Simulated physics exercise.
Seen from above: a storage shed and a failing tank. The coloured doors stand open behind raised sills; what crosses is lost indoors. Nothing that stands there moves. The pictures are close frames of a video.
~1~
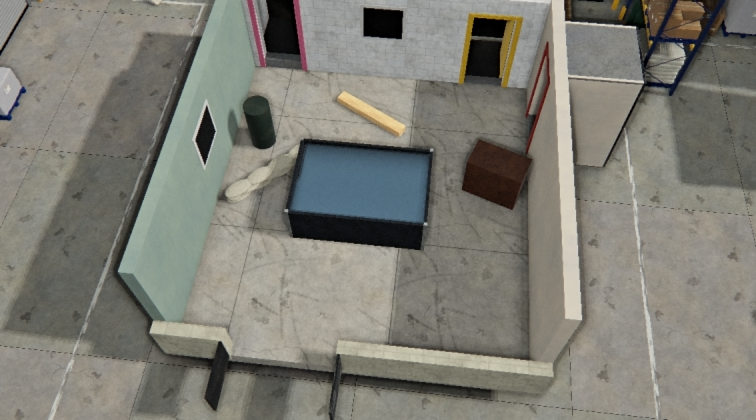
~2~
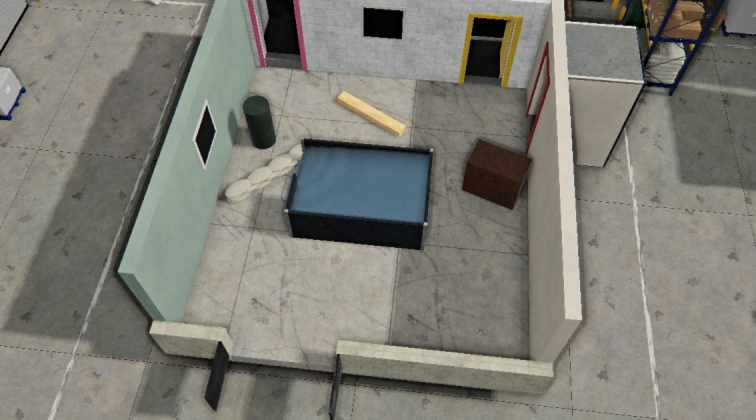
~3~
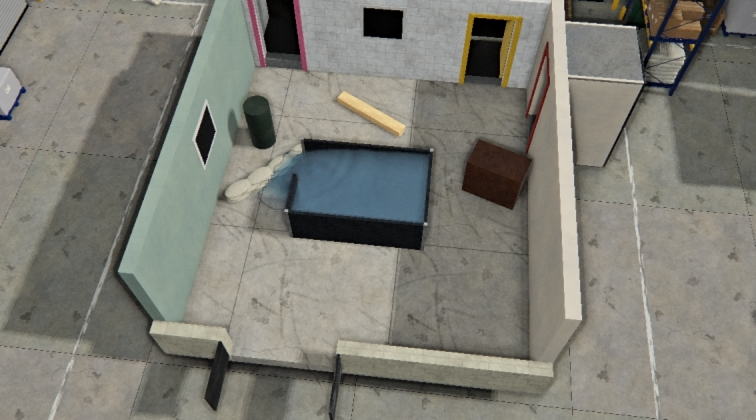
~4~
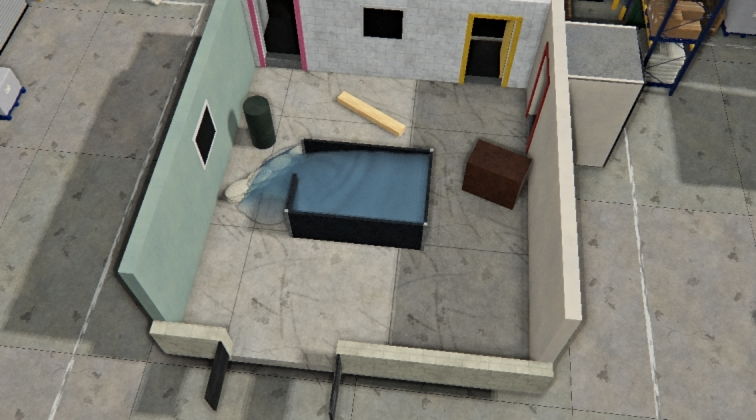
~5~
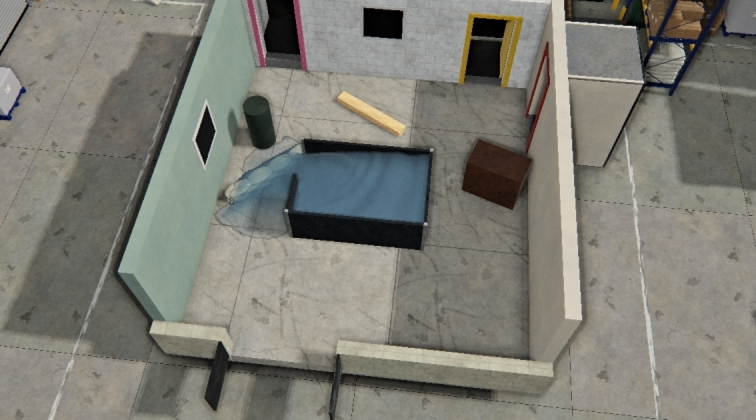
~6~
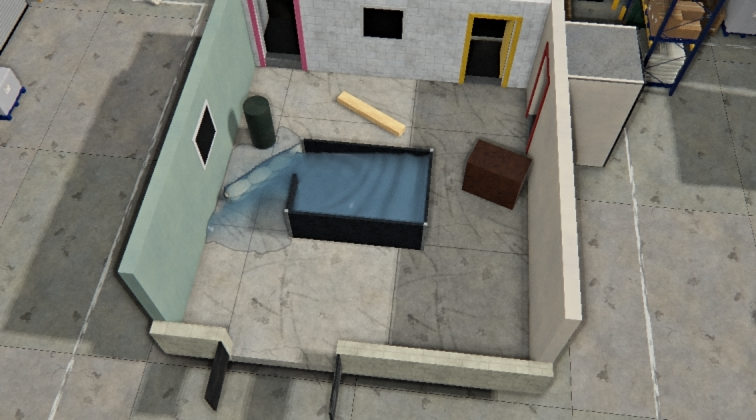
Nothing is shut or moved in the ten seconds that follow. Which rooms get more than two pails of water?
The pink door holds within the limit; the red door holds within the limit; the yellow door holds within the limit.
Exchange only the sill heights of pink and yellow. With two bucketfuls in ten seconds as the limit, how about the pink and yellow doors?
One by one: The pink one takes more, the yellow one lets less in.
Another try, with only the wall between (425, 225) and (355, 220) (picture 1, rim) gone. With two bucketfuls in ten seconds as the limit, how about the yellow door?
Then: The yellow one passes that mark.
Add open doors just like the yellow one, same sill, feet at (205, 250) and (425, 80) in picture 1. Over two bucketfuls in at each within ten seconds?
In that order: Goes over, takes less.
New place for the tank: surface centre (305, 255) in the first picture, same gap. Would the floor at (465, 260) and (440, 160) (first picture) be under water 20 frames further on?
One after the other: Dry, under water.
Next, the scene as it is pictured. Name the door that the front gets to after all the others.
The one in red.
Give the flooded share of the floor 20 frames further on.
Some 45 per cent.
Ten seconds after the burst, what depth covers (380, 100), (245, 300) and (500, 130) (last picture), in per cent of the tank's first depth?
Roughly 2, 12 and 6 per cent, in turn.
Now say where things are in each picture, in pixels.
In the first picture, the tank at (361, 183) is whole and still.
In the second picture, water pours out at (303, 174) and has run to a hidden place.
In the third picture, the front is at (264, 199), out from the gap at (303, 176).
In the fourth picture, water pours out at (303, 176) and has run to (239, 206).
In the fifth picture, water pours out at (303, 176) and has run to (220, 214).
In the sixth picture, water pours out at (303, 176) and has run to (207, 239).
A moment on, water covers 20 % of the floor; the pink door not reached, the red door not reached, the yellow door not reached.
Next, water covers 30 % of the floor; the pink door wet at the sill, nothing in, the red door not reached, the yellow door not reached.
Then, water covers 45 % of the floor; the pink door wet at the sill, nothing in, the red door not reached, the yellow door not reached.
Later, water covers 80 % of the floor; the pink door wet at the sill, nothing in, the red door not reached, the yellow door wet at the sill, nothing in.
In the end, water covers 95 % of the floor; the pink door wet at the sill, nothing in, the red door wet at the sill, nothing in, the yellow door wet at the sill, nothing in.
